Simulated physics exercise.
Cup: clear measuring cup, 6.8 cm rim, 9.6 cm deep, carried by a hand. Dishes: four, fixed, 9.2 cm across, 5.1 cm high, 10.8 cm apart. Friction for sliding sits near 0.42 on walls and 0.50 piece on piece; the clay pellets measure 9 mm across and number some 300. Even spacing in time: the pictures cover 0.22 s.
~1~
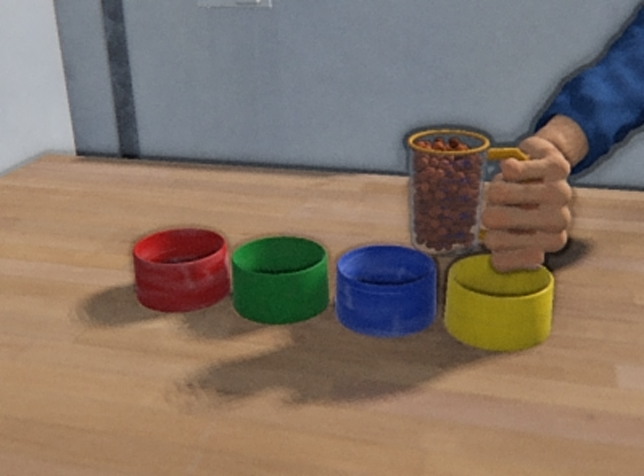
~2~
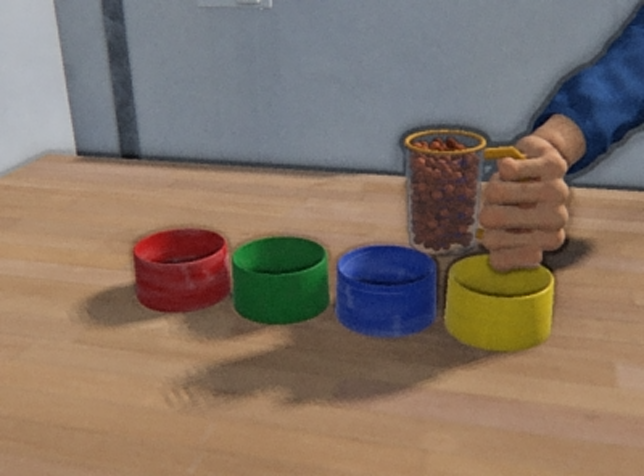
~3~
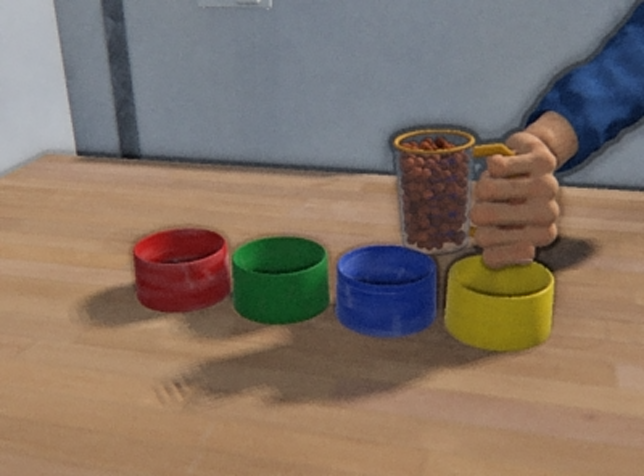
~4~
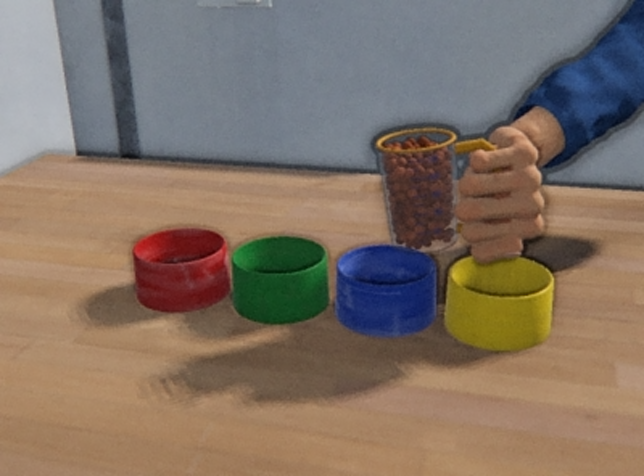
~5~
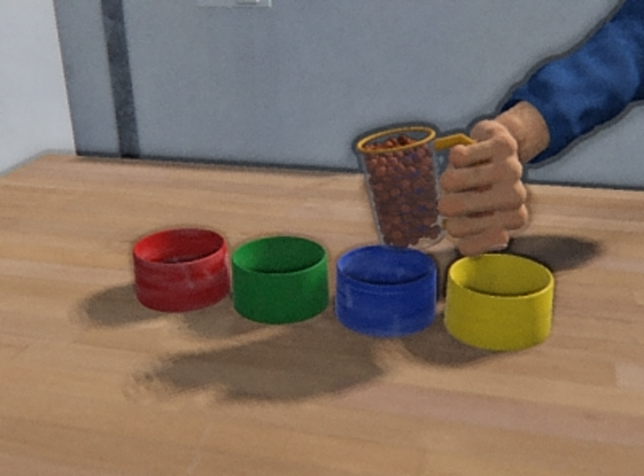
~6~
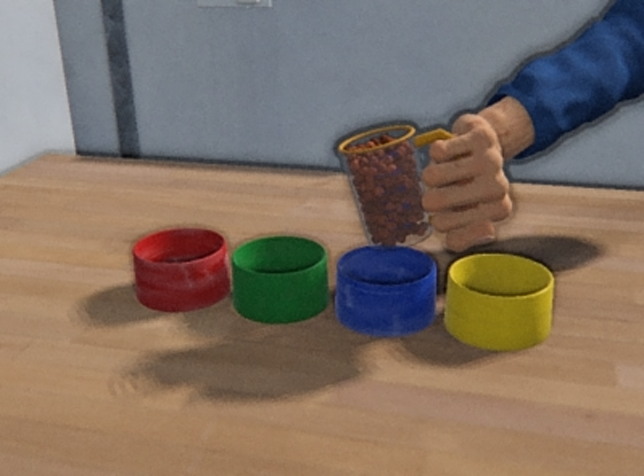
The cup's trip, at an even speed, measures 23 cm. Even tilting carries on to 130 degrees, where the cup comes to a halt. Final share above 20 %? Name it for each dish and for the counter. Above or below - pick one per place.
Red dish: Above; blue dish: Below; green dish: Below; yellow dish: Below; counter: Below.
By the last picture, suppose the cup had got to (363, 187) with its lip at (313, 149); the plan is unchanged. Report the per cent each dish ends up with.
Per cent kept: Red 90; blue 0; green 0; yellow 0.
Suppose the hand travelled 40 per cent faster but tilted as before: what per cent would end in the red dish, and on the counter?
Red: 100; counter: 0.
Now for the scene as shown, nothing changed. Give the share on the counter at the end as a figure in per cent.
5 %.
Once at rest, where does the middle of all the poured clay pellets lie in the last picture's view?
Close to pixel (175, 267).
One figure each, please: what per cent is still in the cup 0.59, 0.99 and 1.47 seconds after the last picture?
In order, near 100 %, 85 % and 0 %.
Then, 0.59 s after the last picture, tilt 69 degrees; cup holds 100 %.
Then, 0.99 s after the last picture, tilt 105 degrees; cup holds 85 %, red 10 %.
Then, 1.47 s after the last picture, tilt 130 degrees; cup holds 0 %, red 95 %.
In the end, red 95 %, blue 0 %, green 0 %, yellow 0 %, counter 5 %.
